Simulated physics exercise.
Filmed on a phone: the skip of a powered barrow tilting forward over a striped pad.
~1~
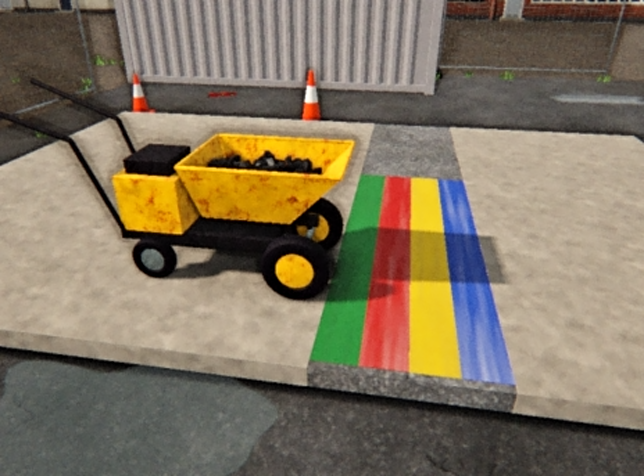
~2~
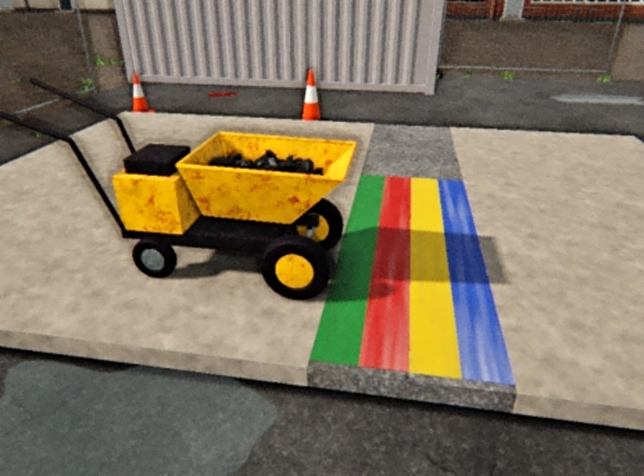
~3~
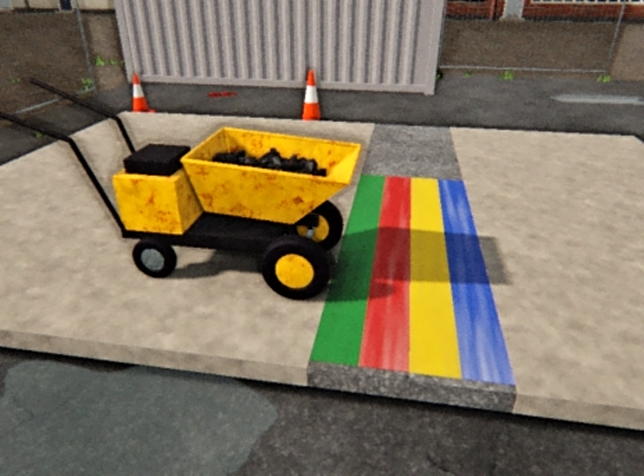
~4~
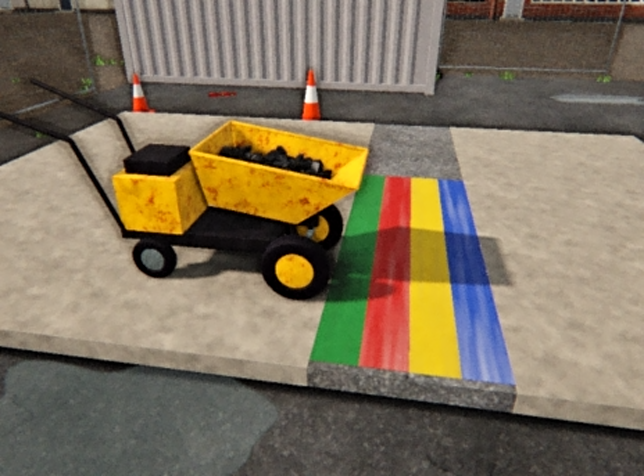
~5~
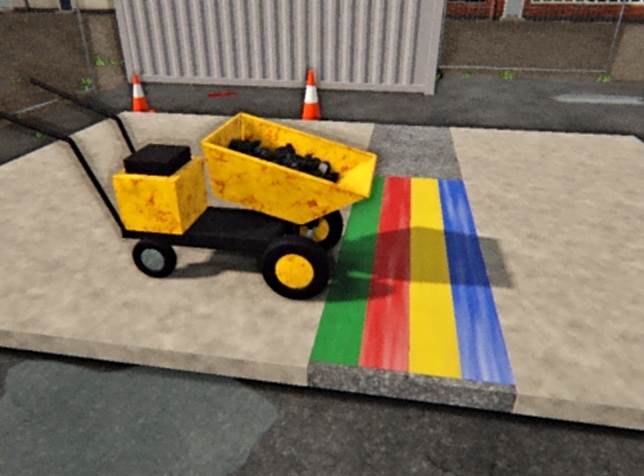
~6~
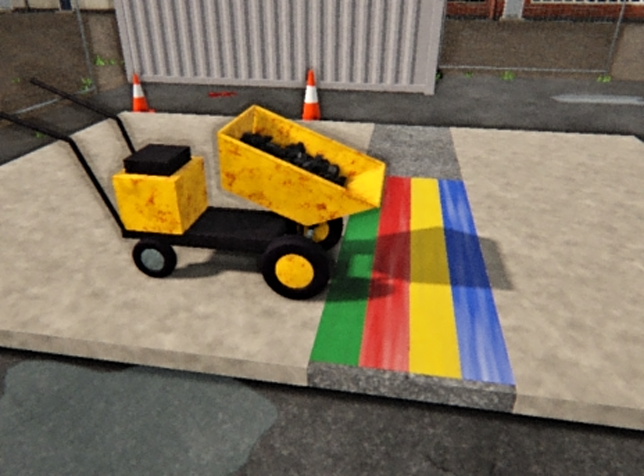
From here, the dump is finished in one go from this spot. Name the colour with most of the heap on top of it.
Yellow.
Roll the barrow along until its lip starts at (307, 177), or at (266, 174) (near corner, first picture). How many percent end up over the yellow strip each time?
30 % and 10 %.
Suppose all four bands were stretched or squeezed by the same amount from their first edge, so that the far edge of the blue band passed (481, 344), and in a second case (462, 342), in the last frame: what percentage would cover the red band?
0 % and 0 %.
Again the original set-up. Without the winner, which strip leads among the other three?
In second place: Blue.
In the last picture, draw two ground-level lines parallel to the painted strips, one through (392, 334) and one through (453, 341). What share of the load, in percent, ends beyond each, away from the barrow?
Close to 70 and 30 per cent respectively.
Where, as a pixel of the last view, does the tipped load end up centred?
About (442, 281).
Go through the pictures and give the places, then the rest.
In the first frame, lip of the skip near (340, 179), level; top of the load near (256, 173), lumps of coal; green strip near (342, 325); red strip near (387, 330); yellow strip near (433, 335); blue strip near (481, 340).
In the second frame, lip of the skip near (343, 180), tipped barely; top of the load near (257, 172).
In the third frame, lip of the skip near (348, 183), tipped barely; top of the load near (253, 169).
In the fourth frame, lip of the skip near (357, 188), tipped a little; top of the load near (259, 166).
In the fifth frame, lip of the skip near (367, 196), tipped clearly; top of the load near (256, 162).
In the sixth frame, lip of the skip near (377, 206), tipped clearly; top of the load near (261, 152); green strip near (342, 325); red strip near (387, 330); yellow strip near (433, 335); blue strip near (481, 340).
Shortly afterwards, skip tipped steeply; the whole lot in the skip.
Next, skip tipped right over; near two thirds in the skip; only a few over the red strip; near a quarter over the yellow strip; only a few over the blue strip; only a few off the paint.
Some moments later, skip tipped right over; near a third in the skip; only a few over the red strip; near a third over the yellow strip; near a quarter over the blue strip; only a few off the paint.
In the end, skip tipped right over; near a third in the skip; none at all over the green strip; only a few over the red strip; near a third over the yellow strip; near a quarter over the blue strip; a little off the paint.
